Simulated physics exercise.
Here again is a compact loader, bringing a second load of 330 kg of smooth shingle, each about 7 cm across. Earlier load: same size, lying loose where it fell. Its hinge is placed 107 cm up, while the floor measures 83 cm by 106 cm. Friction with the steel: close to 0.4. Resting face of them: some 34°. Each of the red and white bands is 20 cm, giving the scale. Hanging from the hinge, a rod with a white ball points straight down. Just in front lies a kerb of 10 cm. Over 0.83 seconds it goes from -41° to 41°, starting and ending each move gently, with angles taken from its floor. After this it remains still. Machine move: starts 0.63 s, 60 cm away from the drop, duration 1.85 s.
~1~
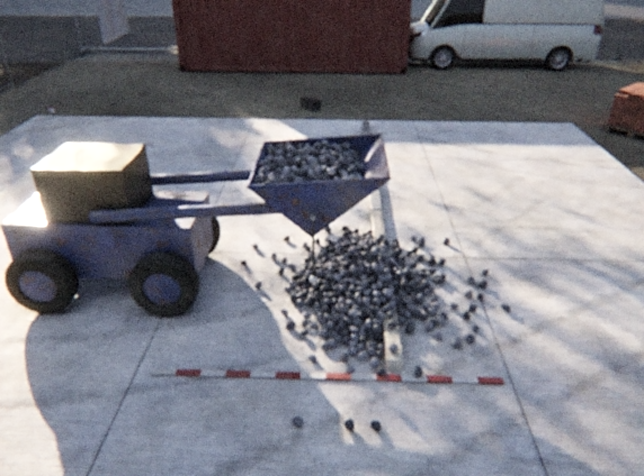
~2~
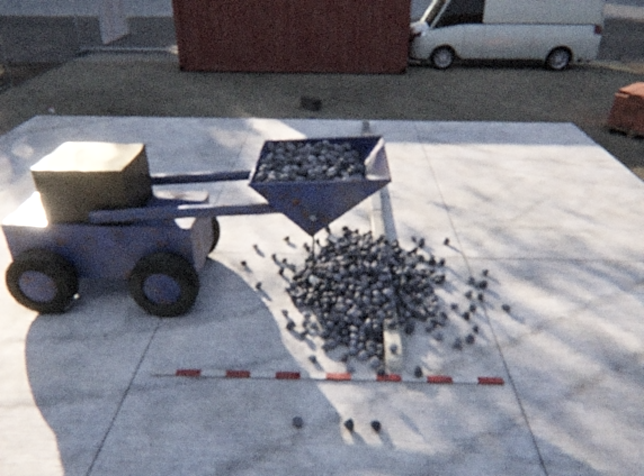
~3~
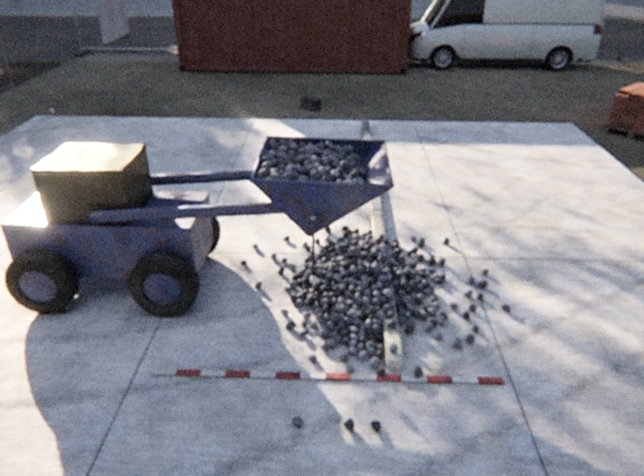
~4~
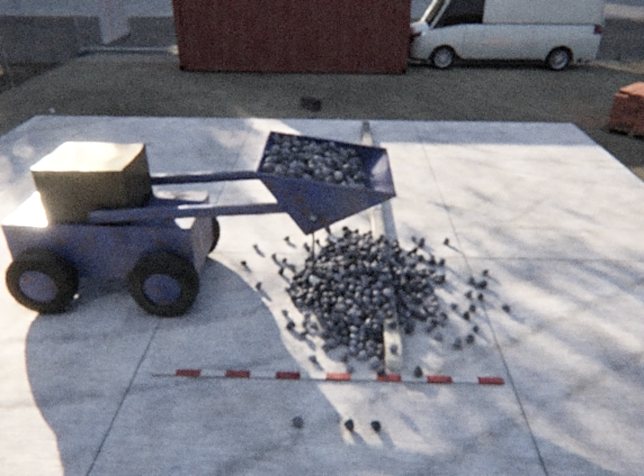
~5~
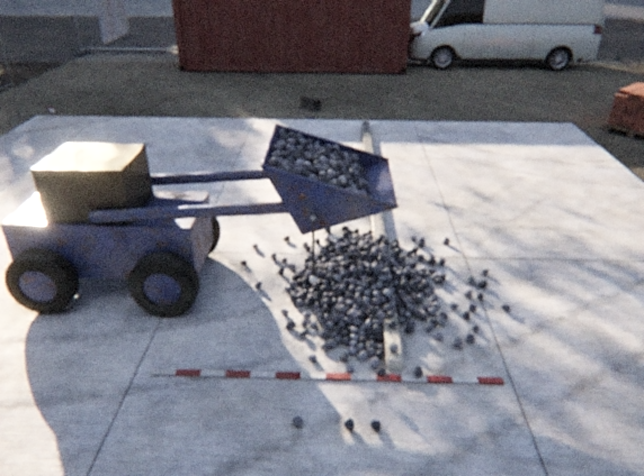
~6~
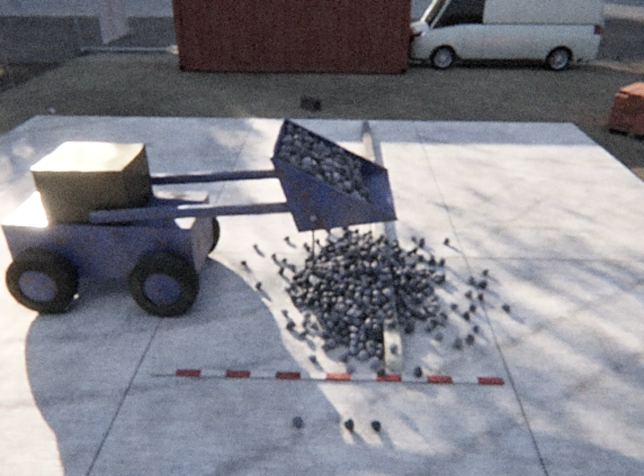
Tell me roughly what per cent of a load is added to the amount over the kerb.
Roughly 69 per cent of a load is added.
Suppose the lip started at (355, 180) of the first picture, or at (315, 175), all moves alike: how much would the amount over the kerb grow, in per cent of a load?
Case one about 30 %, case two about 5 %.
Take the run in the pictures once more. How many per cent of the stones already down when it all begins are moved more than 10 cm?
Estimate: 20 %, roughly.
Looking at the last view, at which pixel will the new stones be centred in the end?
I'd put their centre close to (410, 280).
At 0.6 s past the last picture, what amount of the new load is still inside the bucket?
60 % still inside.
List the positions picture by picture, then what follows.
The bucket is at -41°, its lip at (391, 178); the top of the load is at (330, 150). The earlier load is highest near (362, 265), 24 cm above ground level, 83 % on this side of the kerb, 17 % over the kerb, in the first frame.
The bucket is at -39°, its lip at (392, 180); the top of the load is at (330, 150), in the second frame.
Lip at (394, 186), floor tilted -35°, highest stones at (295, 148), in the third frame.
The bucket is at -28°, its lip at (397, 195); the top of the load is at (281, 147), in the fourth frame.
Lip at (398, 207), floor tilted -19°, highest stones at (285, 142), in the fifth frame.
The bucket is at -9°, its lip at (398, 220); the top of the load is at (291, 136), in the sixth frame.
Then, 0.3 s after the last picture the floor is at 28°; in per cent of one load, 100 in the bucket, 83 on this side of the kerb, 17 over the kerb; the foremost stones are at (476, 284).
Then, 0.6 s after the last picture the floor is at 41°; in per cent of one load, 58 in the bucket, 120 on this side of the kerb, 22 over the kerb; the foremost stones are at (476, 284).
Then, 2.6 s after the last picture the floor is at 41°; in per cent of one load, 0 in the bucket, 114 on this side of the kerb, 86 over the kerb; the foremost stones are at (557, 274).
Then, 5.1 s after the last picture the floor is at 41°; in per cent of one load, 0 in the bucket, 114 on this side of the kerb, 86 over the kerb; the foremost stones are at (557, 274). Net gain over the kerb, 69.
